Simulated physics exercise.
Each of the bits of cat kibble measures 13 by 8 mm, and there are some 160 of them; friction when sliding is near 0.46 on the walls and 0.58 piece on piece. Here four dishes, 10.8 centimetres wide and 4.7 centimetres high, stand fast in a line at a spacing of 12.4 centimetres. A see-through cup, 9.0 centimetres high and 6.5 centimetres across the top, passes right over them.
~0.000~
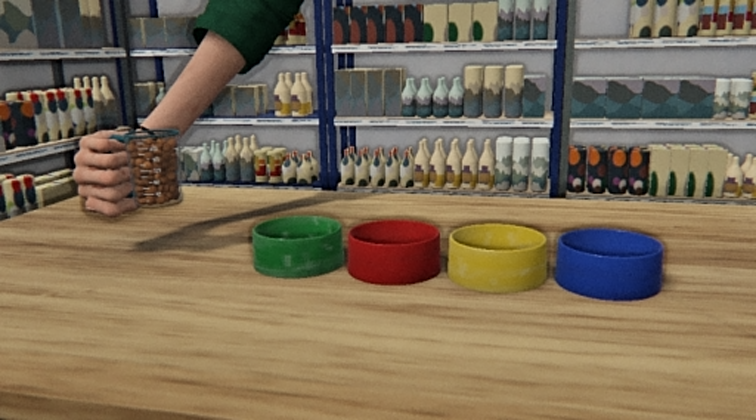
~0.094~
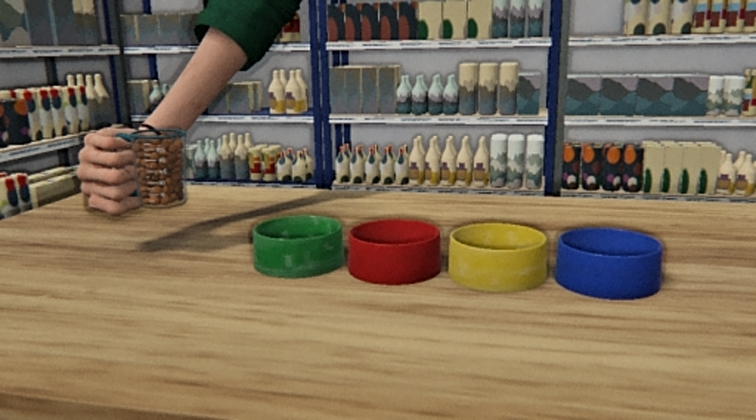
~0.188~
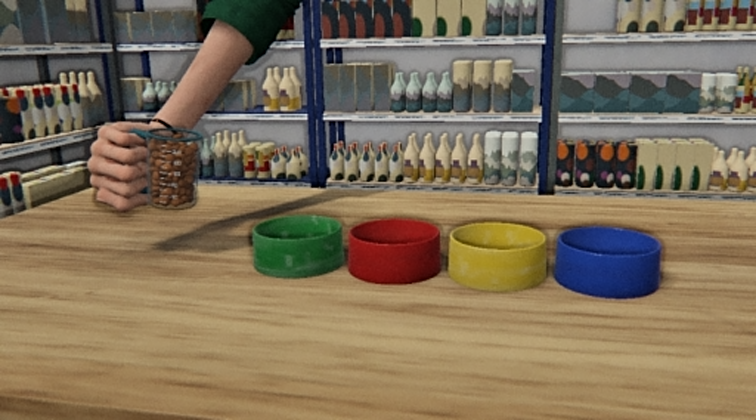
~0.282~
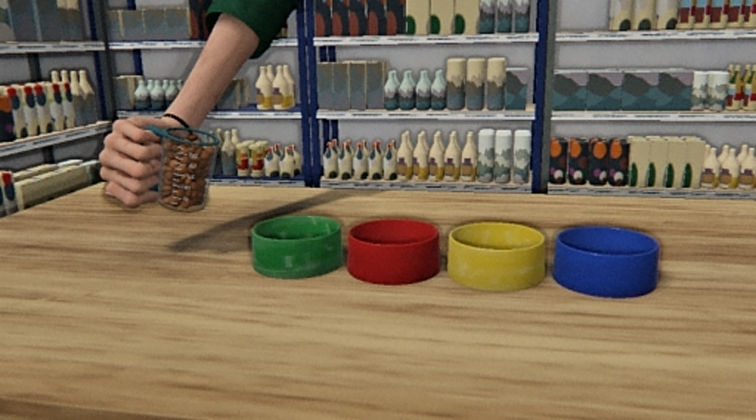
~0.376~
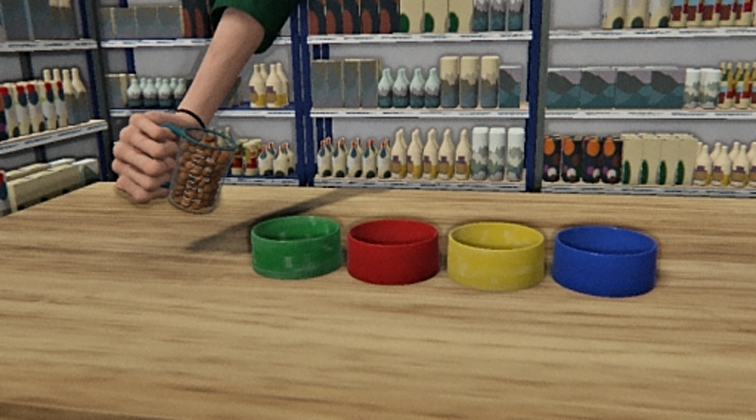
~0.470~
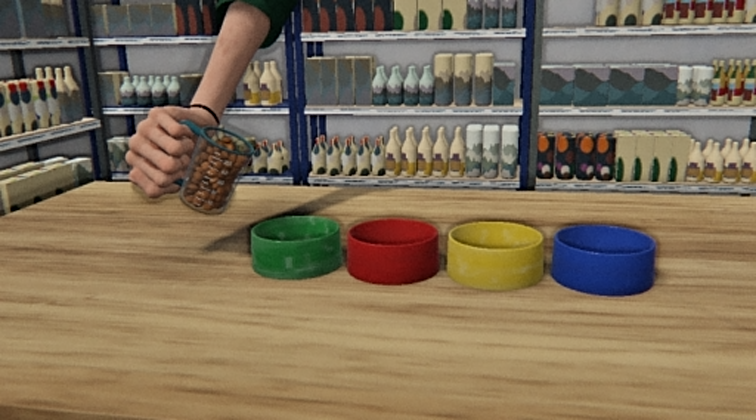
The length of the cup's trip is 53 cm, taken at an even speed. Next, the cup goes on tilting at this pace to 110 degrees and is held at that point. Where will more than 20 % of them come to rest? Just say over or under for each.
Going through them: Red dish comes out under, blue dish comes out over, green dish comes out under, yellow dish comes out over, counter comes out under.
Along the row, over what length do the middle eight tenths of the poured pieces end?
I'd put it near 18 cm.
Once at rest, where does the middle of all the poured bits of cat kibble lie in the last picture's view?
My guess is close to (525, 266).
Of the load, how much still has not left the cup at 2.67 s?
It comes out close to 10 per cent.
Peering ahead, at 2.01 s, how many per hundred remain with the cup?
It comes to about 45 percent.
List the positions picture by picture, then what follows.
The first frame shows cup at (155, 168), tilt 0 degrees, lip at (175, 134), moved 0.0 cm; middle of the pieces at (155, 172); green dish at (297, 228); red dish at (394, 232); yellow dish at (498, 237); blue dish at (610, 243).
The second frame shows cup at (160, 168), tilt 3 degrees, lip at (182, 135), moved 0.8 cm; middle of the pieces at (160, 172).
The third frame shows cup at (173, 169), tilt 9 degrees, lip at (199, 139), moved 2.8 cm; middle of the pieces at (173, 173).
The fourth frame shows cup at (187, 170), tilt 15 degrees, lip at (216, 144), moved 4.9 cm; middle of the pieces at (186, 174).
The fifth frame shows cup at (200, 171), tilt 22 degrees, lip at (233, 149), moved 6.9 cm; middle of the pieces at (199, 176).
The sixth frame shows cup at (215, 172), tilt 28 degrees, lip at (251, 154), moved 9.0 cm; middle of the pieces at (214, 176); green dish at (296, 229); red dish at (393, 232); yellow dish at (495, 236); blue dish at (604, 240). The cup turns about 70 degrees a second and travels 22 cm a second.
Then, at 1.39 s, tilt 92 degrees; cup holds 95 %, red 5 %.
After 2.01 s, tilt 110 degrees; cup holds 45 %, yellow 50 %.
After 2.67 s, tilt 110 degrees; cup holds 10 %, blue 30 %, yellow 50 %.
In the end, at 3.6 s, red 0 %, blue 40 %, green 0 %, yellow 50 %, counter 10 %.
